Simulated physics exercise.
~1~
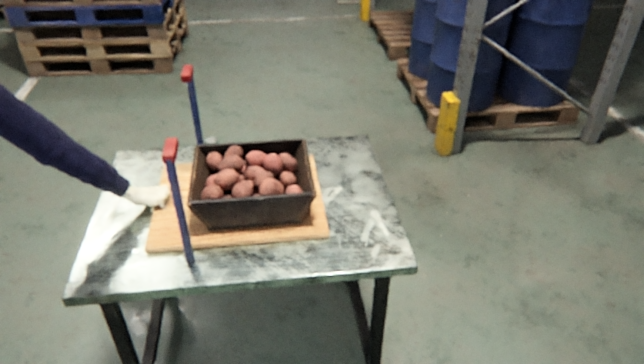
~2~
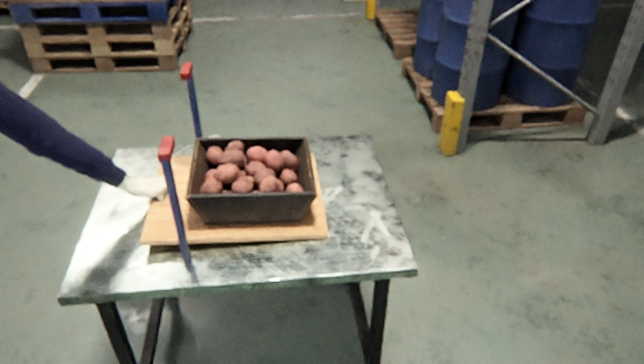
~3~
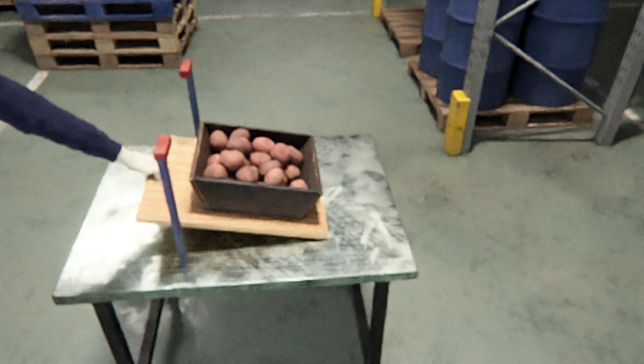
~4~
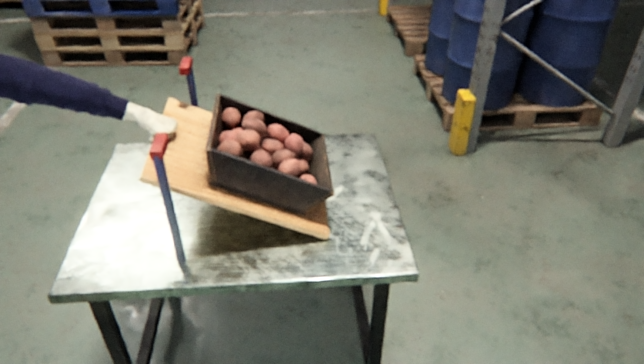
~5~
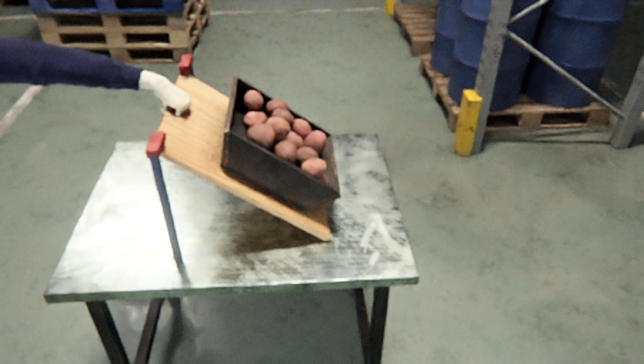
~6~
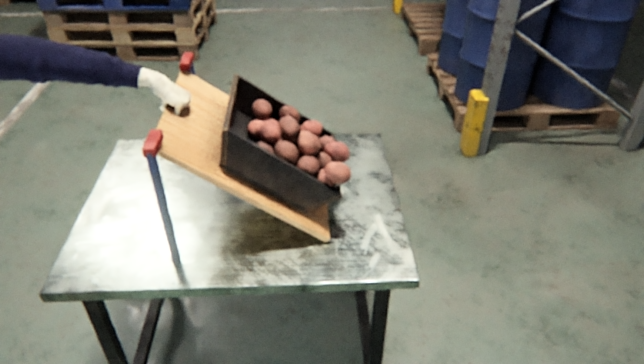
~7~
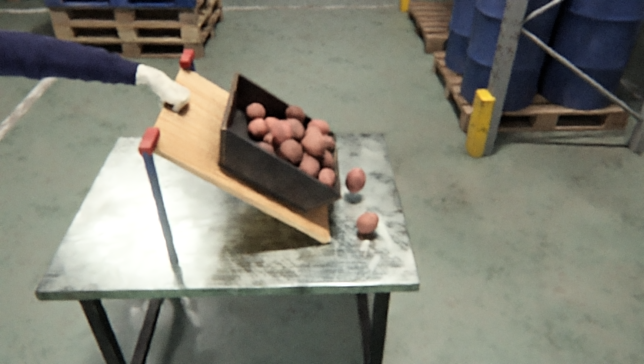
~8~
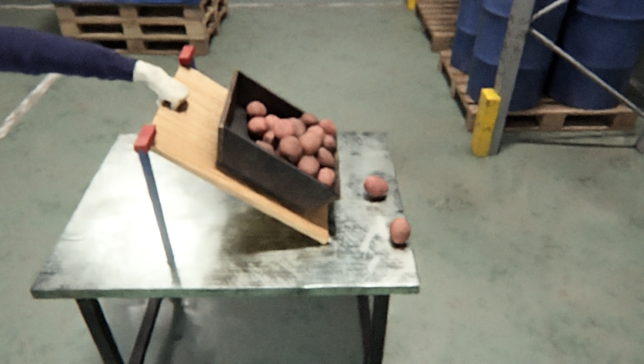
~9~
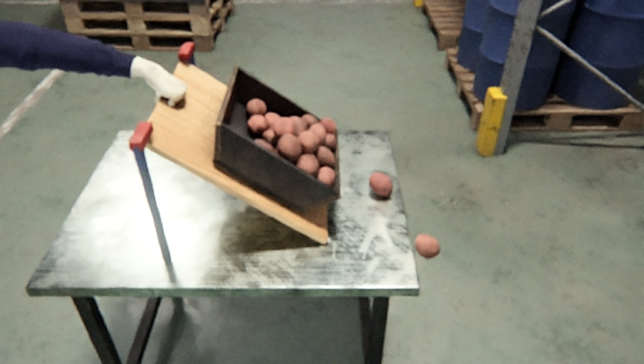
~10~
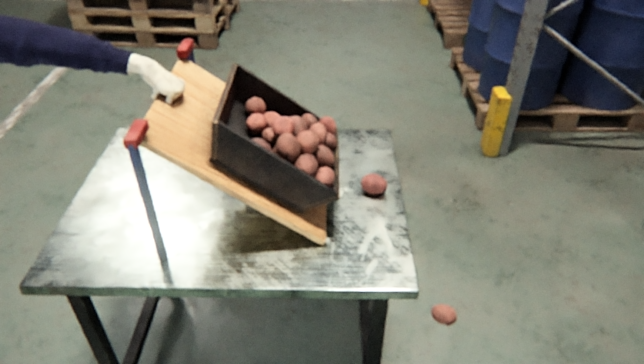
At first, a black container heaped with red potatoes rests on a wooden board on a metal-topped table, with pallets and blue barrels behind. A white-gloved hand at the left raises the board's left end, tipping the container to the right. The board stops at a steep slant beside two red-topped blue posts, and the potatoes bunch toward the container's lower end. Two spill over the edge onto the table and roll right. One drops off the table's right side and is last seen near the floor, while the other stays on the tabletop and the rest remain in the tilted container.
